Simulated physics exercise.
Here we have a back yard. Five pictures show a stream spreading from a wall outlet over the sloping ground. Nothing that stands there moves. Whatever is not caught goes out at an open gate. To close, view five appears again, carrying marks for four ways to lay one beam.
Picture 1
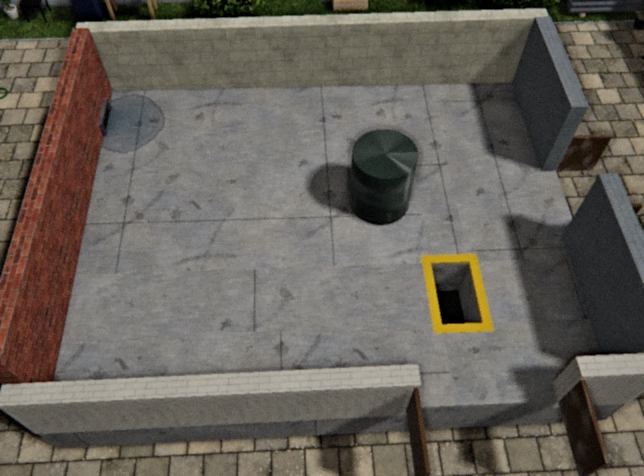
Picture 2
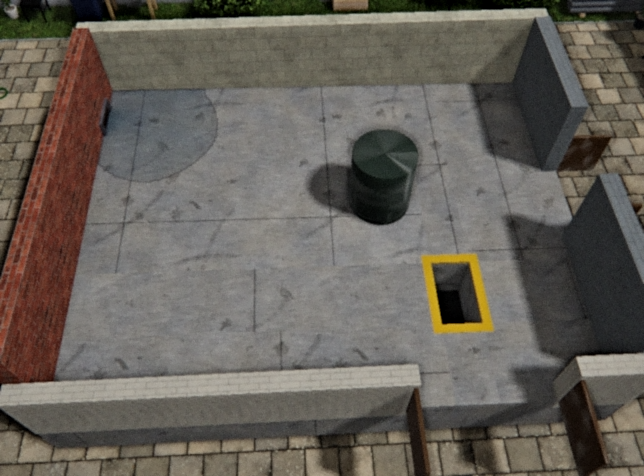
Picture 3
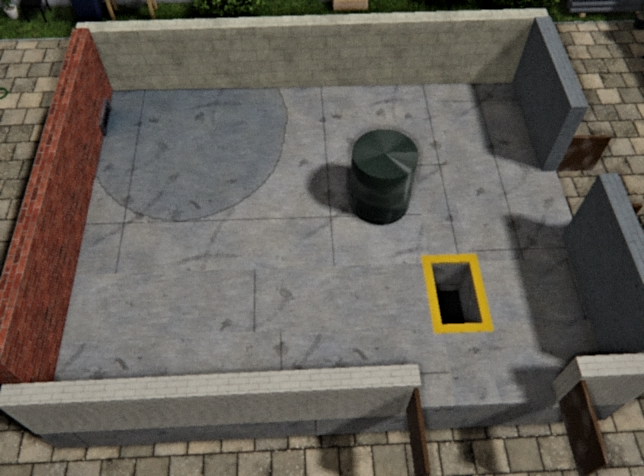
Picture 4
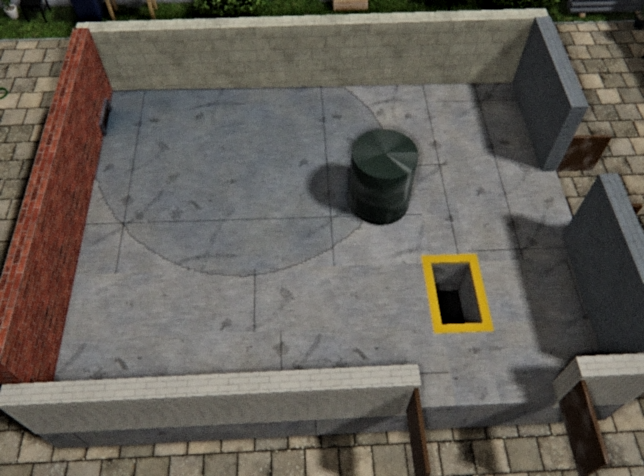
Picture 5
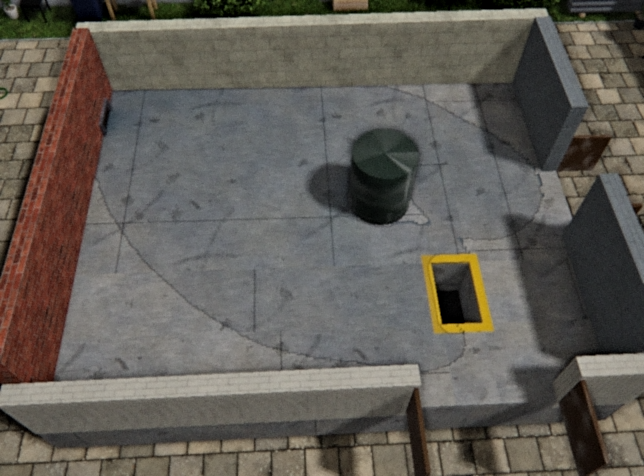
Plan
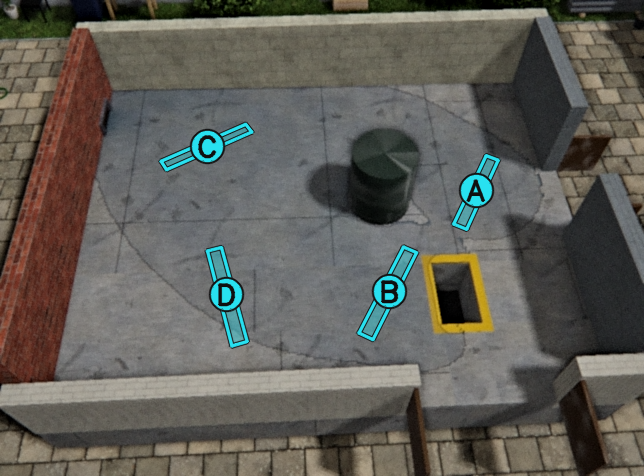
A walled back yard with water spreading from the left corner across grey paving, around a green cylinder, reaching a yellow-edged drain.
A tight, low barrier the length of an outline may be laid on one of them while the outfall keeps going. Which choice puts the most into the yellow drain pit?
Choose A.
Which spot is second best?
It is D.
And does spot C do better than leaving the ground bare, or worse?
It is worse.
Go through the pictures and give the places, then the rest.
The first picture shows outfall at (104, 118); yellow drain pit at (456, 292); open gate at (481, 386); open gate at (551, 202); front seen at (156, 119), 2 % of the ground wet; yellow drain pit still dry.
The second picture shows front seen at (212, 110), 8 % of the ground wet; yellow drain pit still dry.
The third picture shows front seen at (281, 132), 18 % of the ground wet; yellow drain pit still dry.
The fourth picture shows front seen at (376, 130), 35 % of the ground wet; yellow drain pit still dry.
The fifth picture shows front seen at (529, 216), 59 % of the ground wet; yellow drain pit taking water.
On the marked copy, A from (460, 226) to (492, 157); B from (365, 336) to (410, 249); C from (163, 165) to (248, 128); D from (214, 249) to (239, 343).
If A is chosen, about 39 % of the stream goes into the yellow drain pit, about 60 % out by the gates.
If B is chosen, about 16 % of the stream goes into the yellow drain pit, about 84 % out by the gates.
If C is chosen, about 17 % of the stream goes into the yellow drain pit, about 83 % out by the gates.
If D is chosen, about 26 % of the stream goes into the yellow drain pit, about 73 % out by the gates.
